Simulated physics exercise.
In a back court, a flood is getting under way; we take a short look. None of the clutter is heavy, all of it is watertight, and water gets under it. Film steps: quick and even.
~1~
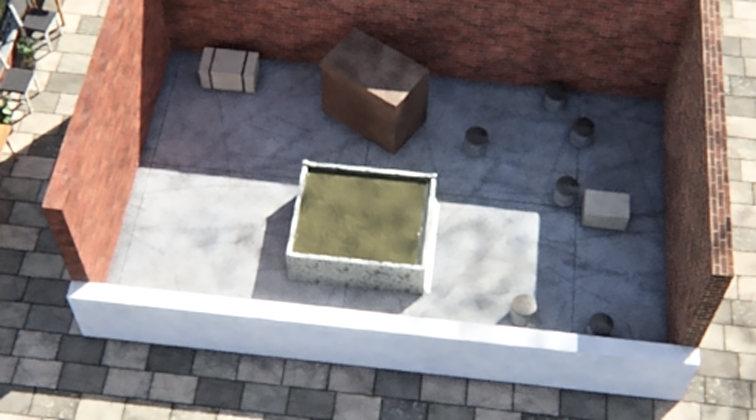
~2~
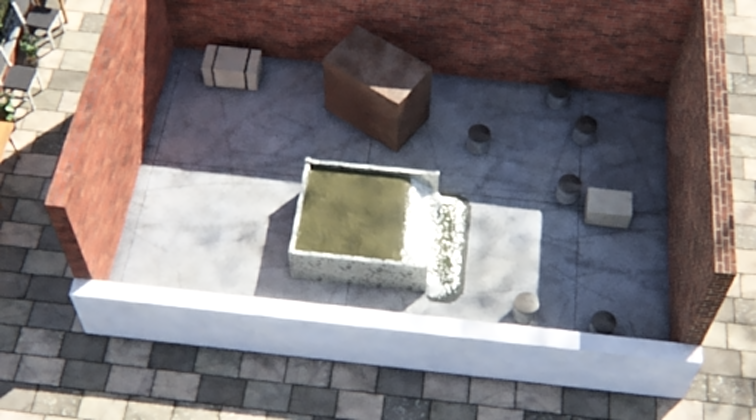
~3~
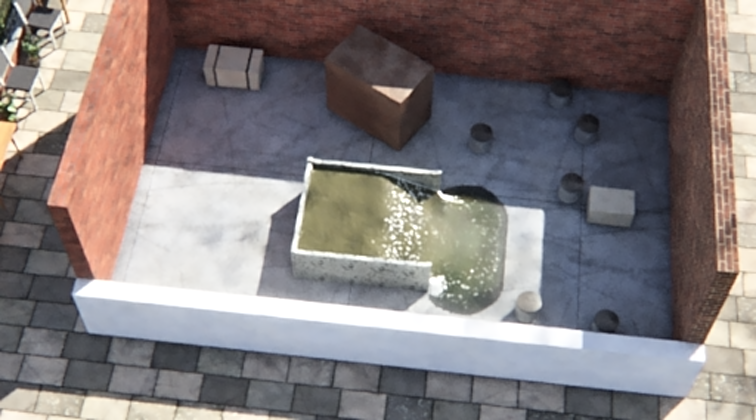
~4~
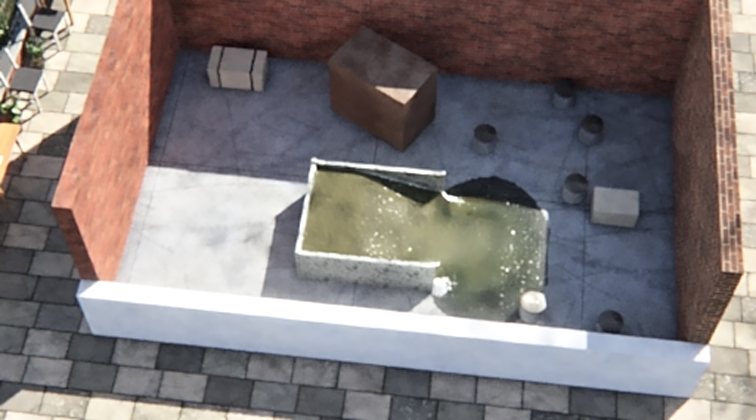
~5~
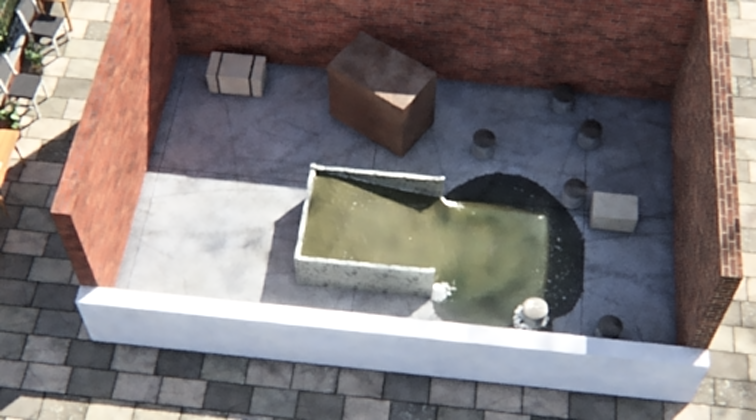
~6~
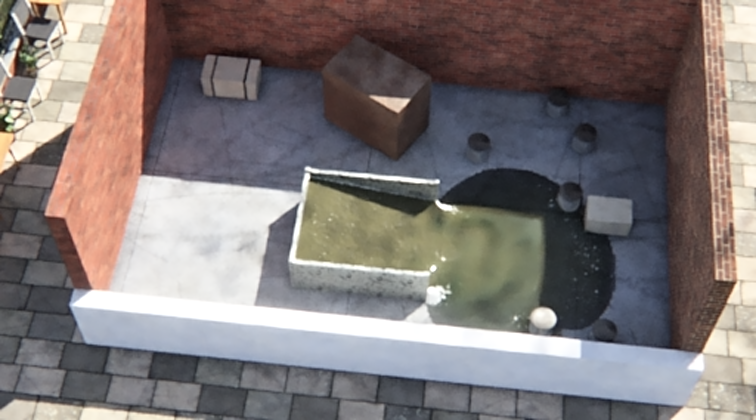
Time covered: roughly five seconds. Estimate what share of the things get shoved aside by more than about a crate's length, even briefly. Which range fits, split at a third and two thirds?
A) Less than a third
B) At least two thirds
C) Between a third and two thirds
Answer: B.
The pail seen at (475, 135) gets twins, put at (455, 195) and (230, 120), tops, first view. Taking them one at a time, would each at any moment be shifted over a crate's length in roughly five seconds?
In that order: Yes, not that far.
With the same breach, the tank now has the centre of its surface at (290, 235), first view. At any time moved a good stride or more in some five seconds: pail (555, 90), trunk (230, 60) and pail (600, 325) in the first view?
Item one travelled far enough, item two not displaced far, item three travelled far enough.
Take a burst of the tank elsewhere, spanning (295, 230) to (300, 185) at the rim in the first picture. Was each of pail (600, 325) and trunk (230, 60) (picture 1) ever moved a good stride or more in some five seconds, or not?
Taking them in turn, the first never got there and the second got that far.
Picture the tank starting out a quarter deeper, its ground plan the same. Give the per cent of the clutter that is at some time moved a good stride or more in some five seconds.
90 per cent or so.
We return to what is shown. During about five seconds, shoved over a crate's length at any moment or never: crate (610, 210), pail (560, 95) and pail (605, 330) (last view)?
The first one traveled far, the second traveled far and the third traveled far.
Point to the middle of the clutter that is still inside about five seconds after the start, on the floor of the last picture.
The average sits close to (459, 177).
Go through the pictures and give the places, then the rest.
In the first picture, a pail at (524, 305) rests on the ground; a pail at (567, 185) rests on the ground; 0 of 8 have shifted.
In the second picture, a pail at (526, 303) rests on the ground; a pail at (570, 183) rests on the ground; 0 of 8 have shifted.
In the third picture, a pail at (529, 302) rests on the ground; a pail at (572, 182) rests on the ground; 0 of 8 have shifted.
In the fourth picture, a pail at (533, 302), on the bottom; a pail at (576, 183) rests on the ground; 0 of 8 have shifted.
In the fifth picture, a pail at (535, 308), on the bottom, close to its start; a pail at (575, 188), on the bottom; 0 of 8 have shifted.
In the sixth picture, a pail at (543, 318) rests on the ground, close to its start; a pail at (571, 191), on the bottom; 1 of 8 have shifted.
A moment on, 1 of 8 are well off their spots; 1 afloat.
Next, 5 of 8 are well off their spots; 4 afloat.
Later, 6 of 8 are well off their spots; 5 afloat.
In the end, 7 of 8 are well off their spots, and 7 have been at some point; 5 afloat.
